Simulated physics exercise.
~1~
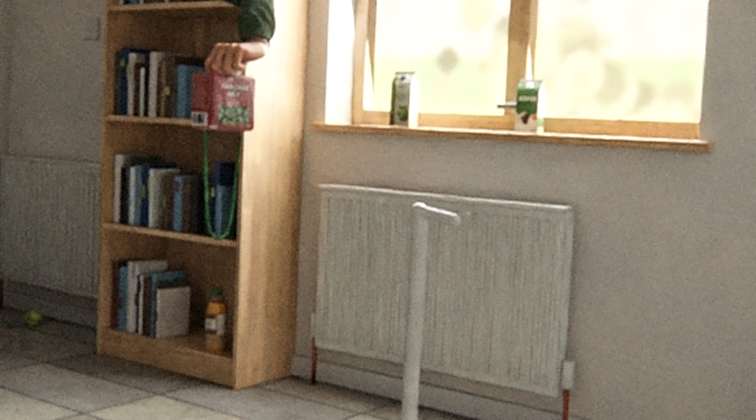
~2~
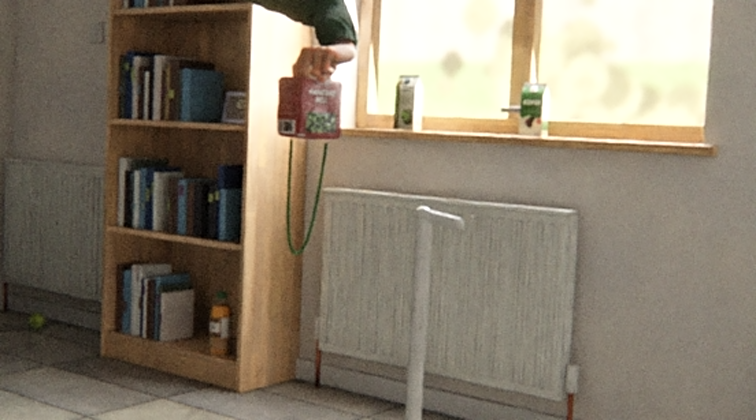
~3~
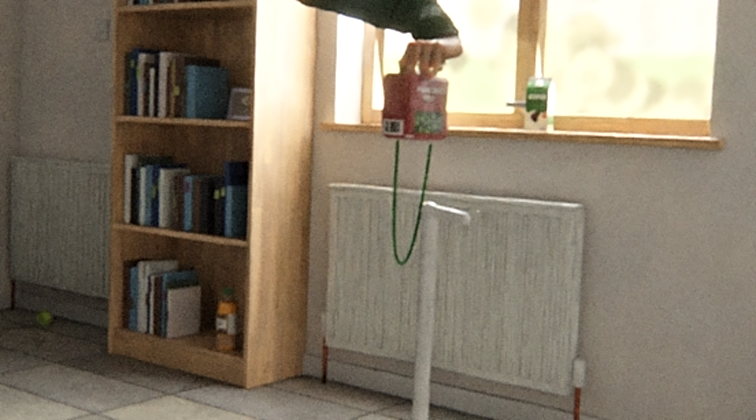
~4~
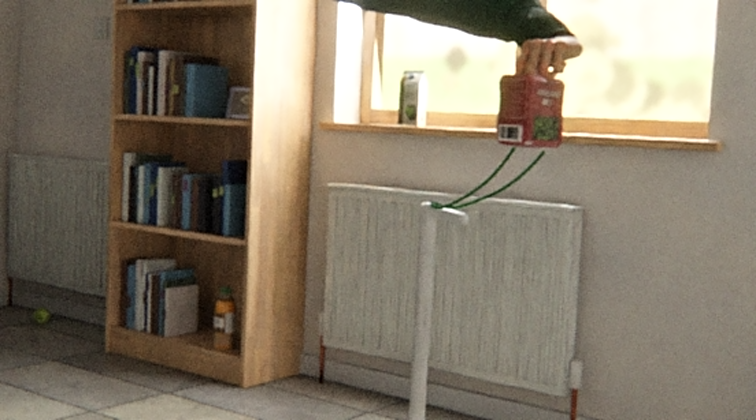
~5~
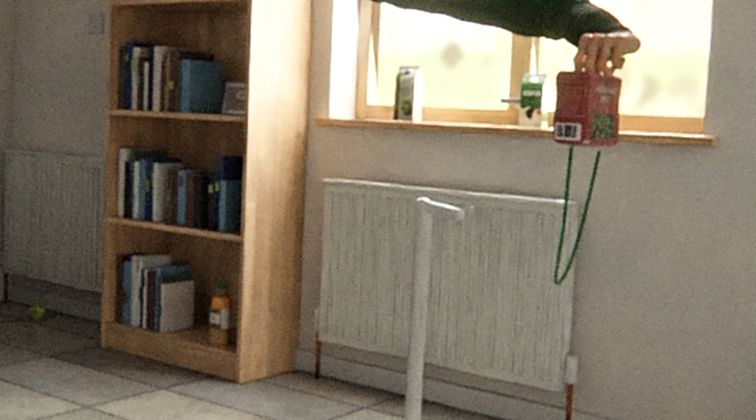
A red pouch with a green cord looped beneath it was carried rightward by a hand past a bookshelf and toward a white hooked post. The cord brushed over the top of the post, then slipped free, and the pouch ended up hanging clear to the right.
